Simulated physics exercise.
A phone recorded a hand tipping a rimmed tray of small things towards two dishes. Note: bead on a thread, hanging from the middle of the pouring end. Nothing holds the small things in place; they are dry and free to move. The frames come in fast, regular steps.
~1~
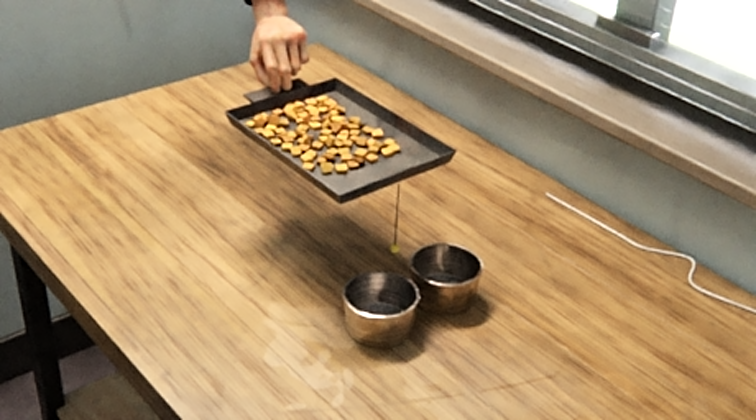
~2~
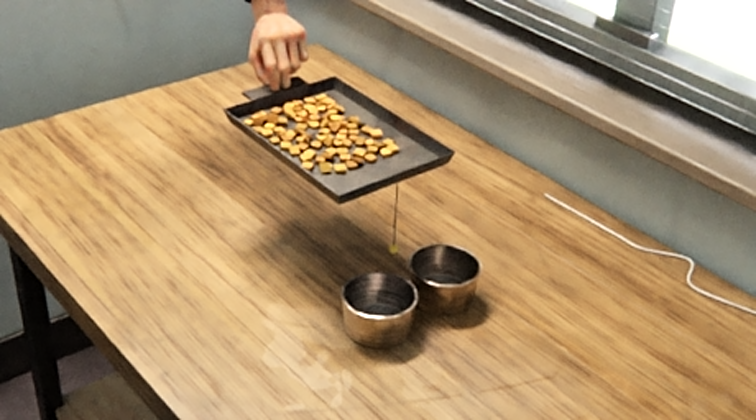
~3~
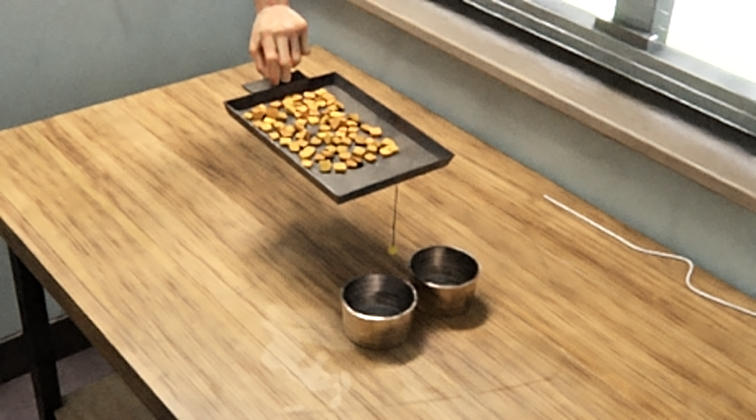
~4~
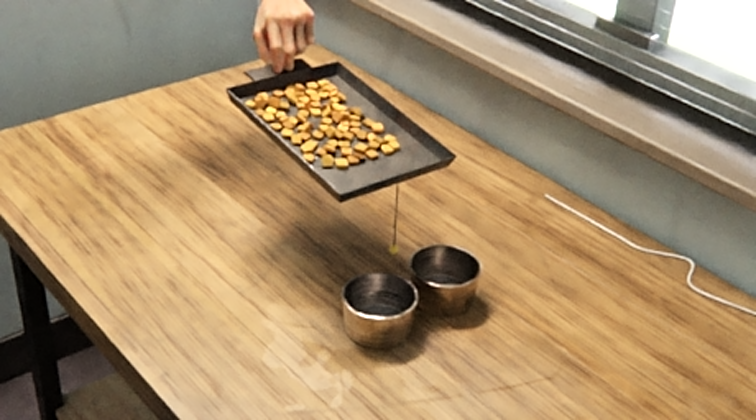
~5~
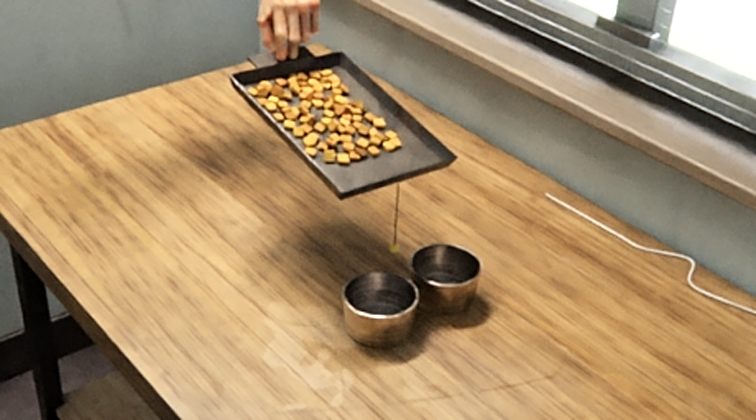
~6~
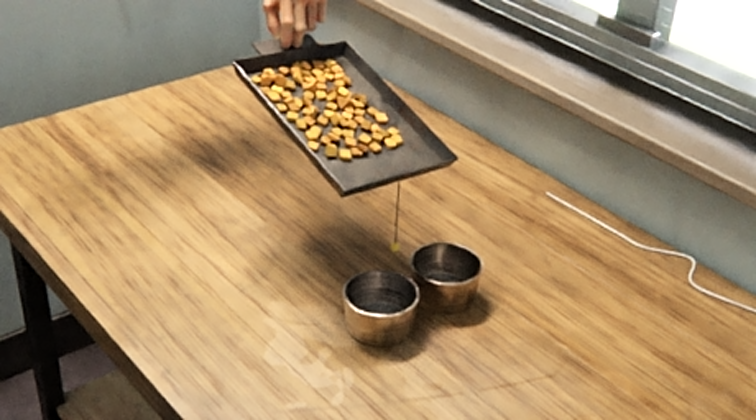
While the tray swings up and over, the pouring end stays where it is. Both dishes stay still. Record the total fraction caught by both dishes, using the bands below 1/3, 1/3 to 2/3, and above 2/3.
I expect the dishes to end up with a share of one to two thirds of the load.
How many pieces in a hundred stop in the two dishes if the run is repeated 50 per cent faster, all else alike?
Roughly 60 percent.
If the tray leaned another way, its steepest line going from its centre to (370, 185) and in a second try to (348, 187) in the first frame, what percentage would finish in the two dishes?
In order: About 70, then 30 percent.
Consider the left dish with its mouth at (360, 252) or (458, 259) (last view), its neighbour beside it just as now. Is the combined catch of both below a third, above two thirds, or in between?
Position 1 - less than a third; position 2 - between a third and two thirds.
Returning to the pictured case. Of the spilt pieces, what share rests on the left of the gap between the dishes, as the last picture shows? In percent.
I make it about 10 percent or so.
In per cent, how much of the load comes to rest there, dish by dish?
Left dish 0, right dish 40 %.
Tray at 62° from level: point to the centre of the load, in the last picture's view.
Somewhere around pixel (419, 147) in the last picture.
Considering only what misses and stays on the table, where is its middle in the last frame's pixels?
(459, 272), roughly.
Soon, tray tipped steeply; all on the tray.
A while on, tray tipped past a quarter turn; about half on the tray; a stray few in the left dish; a small part in the right dish; about a quarter outside both; about a quarter in the air.
Towards the end, tray tipped past a quarter turn; a small part in the left dish; about a third in the right dish; about half outside both.
Finally, tray tipped past a quarter turn; a small part in the left dish; about a third in the right dish; about half outside both.
